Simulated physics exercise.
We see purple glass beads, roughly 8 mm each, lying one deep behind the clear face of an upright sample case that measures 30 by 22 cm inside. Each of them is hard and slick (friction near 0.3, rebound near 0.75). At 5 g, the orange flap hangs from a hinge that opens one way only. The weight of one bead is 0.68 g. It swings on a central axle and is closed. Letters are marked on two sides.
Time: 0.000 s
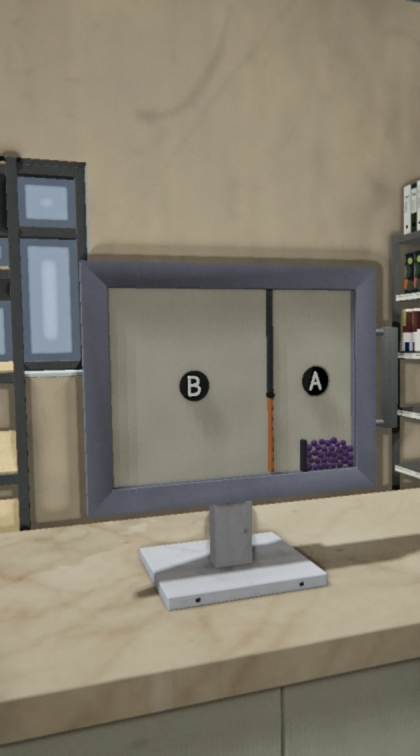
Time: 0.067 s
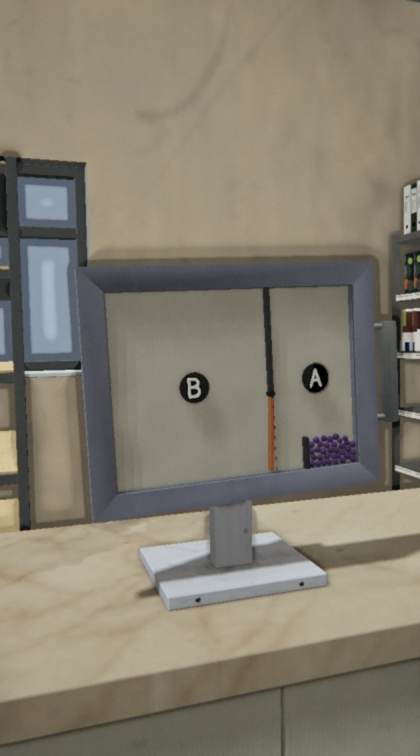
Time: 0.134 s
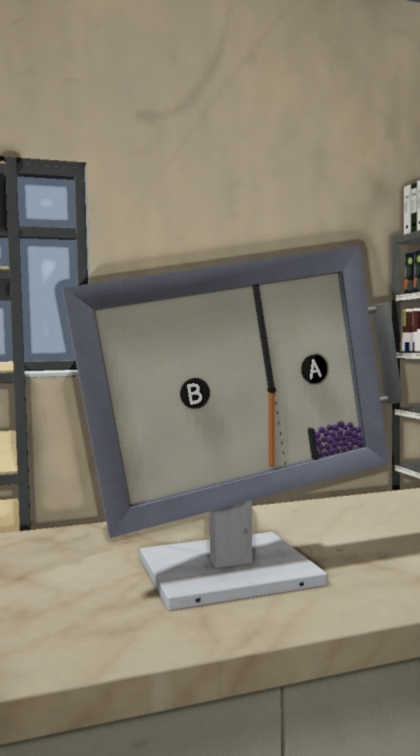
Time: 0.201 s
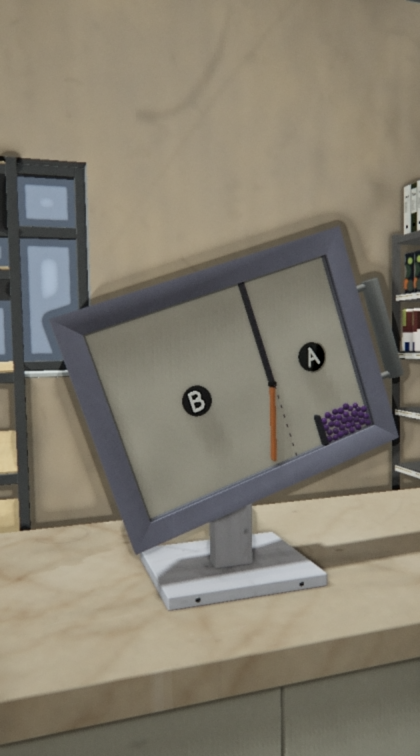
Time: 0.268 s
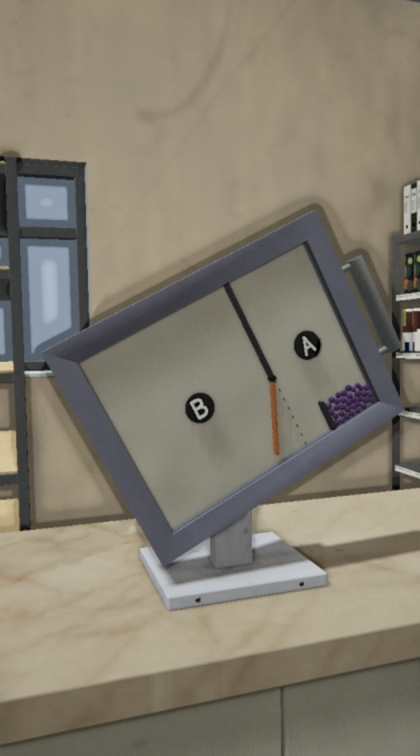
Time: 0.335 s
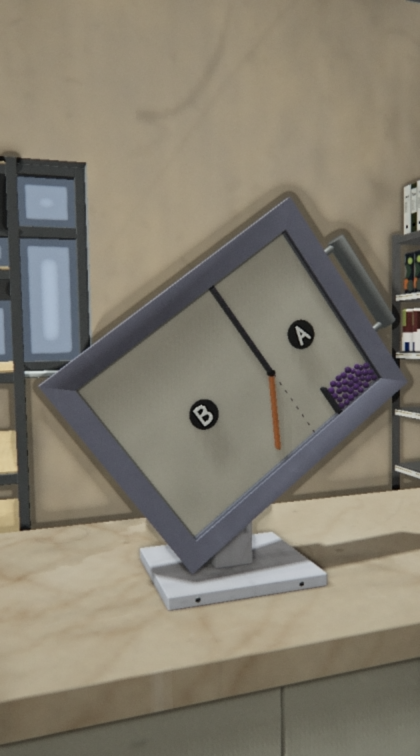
A framed case on a white stand tilted steadily anticlockwise, its right side rising, while purple beads stayed bunched behind a short dark barrier and the orange flap hung nearly straight down, leaving its dotted line.
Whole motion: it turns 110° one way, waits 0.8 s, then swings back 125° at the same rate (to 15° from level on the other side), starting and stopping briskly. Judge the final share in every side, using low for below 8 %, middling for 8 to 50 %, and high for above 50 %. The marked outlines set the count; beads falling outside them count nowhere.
My call: A middling; B high.
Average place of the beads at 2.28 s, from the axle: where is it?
I'd put it near 5 centimetres to the left and 3 centimetres below.
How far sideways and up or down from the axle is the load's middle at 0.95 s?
Roughly 3 centimetres to the right and 3 centimetres above.
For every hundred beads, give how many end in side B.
I'd estimate close to 75 per cent.
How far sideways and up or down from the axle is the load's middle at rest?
It lies close to 4 centimetres left and 9 centimetres below.
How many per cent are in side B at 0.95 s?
I'd guess near 40 in a hundred.
After 0.95 s, it stands 110° anticlockwise; the beads' middle is 3 cm right of and 3 cm above the centre; A 60 %, B 40 %; orange flap open 61°.
After 2.28 s, it stands 47° anticlockwise; the beads' middle is 5 cm left of and 3 cm below the centre; A 45 %, B 55 %; orange flap open 57°.
After 2.81 s, it stands 15° clockwise; the beads' middle is 9 cm left of and 8 cm below the centre; A 10 %, B 90 %; orange flap open 13°.
All still by 3.8 s, it stands 15° clockwise; A 25 %, B 75 %; orange flap shut.
